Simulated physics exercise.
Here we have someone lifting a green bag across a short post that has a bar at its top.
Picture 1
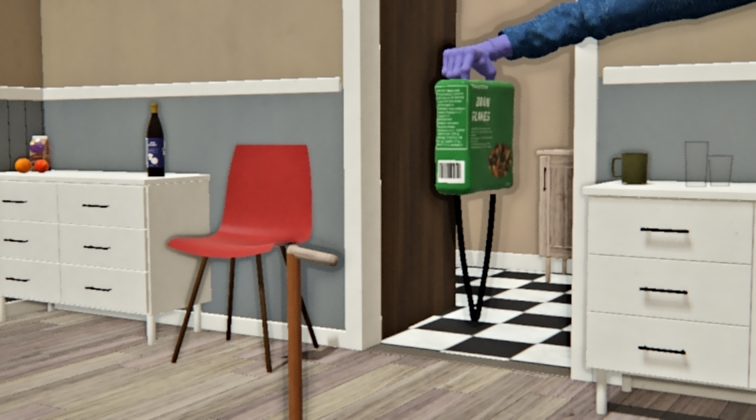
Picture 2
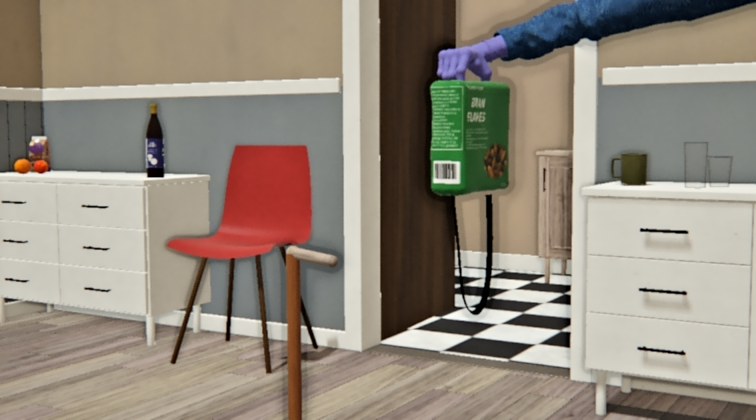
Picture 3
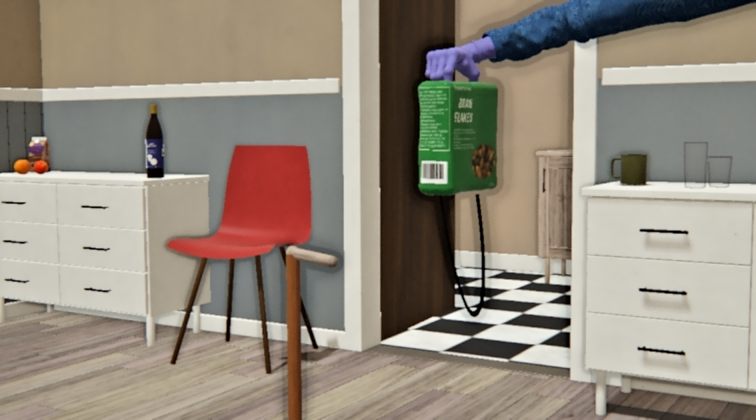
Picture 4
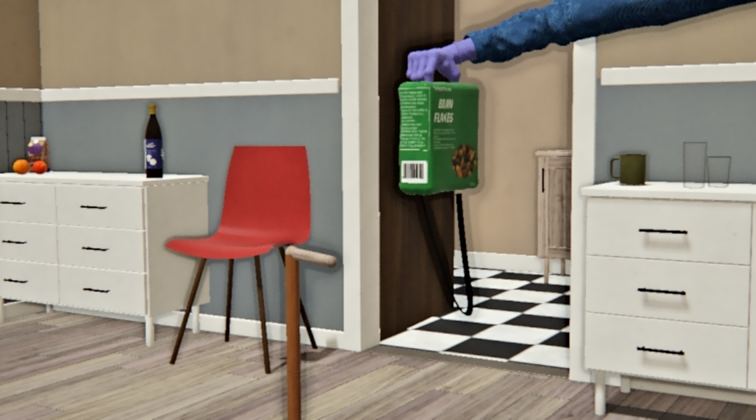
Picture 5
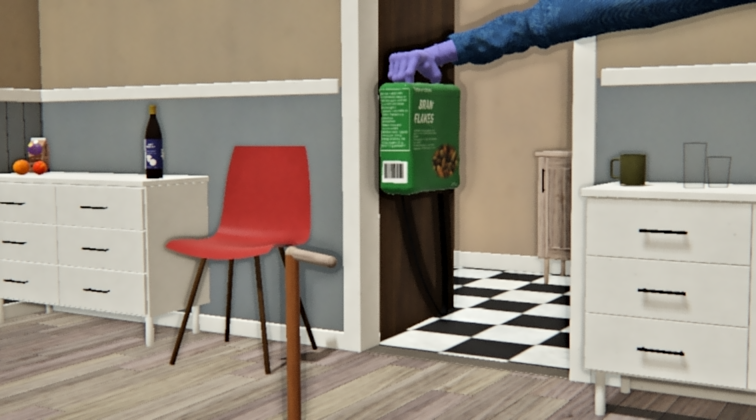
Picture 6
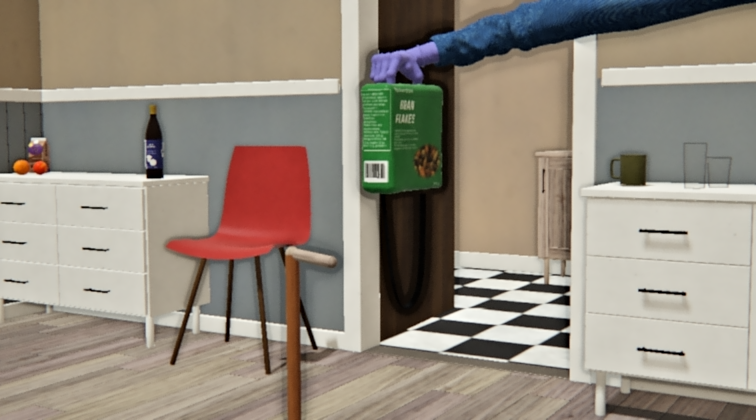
In a room, a purple hand carries a looped green bag leftward across an open doorway.
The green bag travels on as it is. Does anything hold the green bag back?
Outcome: The green bag gets caught.
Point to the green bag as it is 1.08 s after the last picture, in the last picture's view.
Close to (255, 138).
Then, 0.58 s on from there, bag over the post near (320, 138).
Then, 1.08 s on from there, bag past the post near (255, 138).
In the end, bag past the post near (227, 138); loop tight round the post, hand stopped. The green bag is jerked back by its loop.
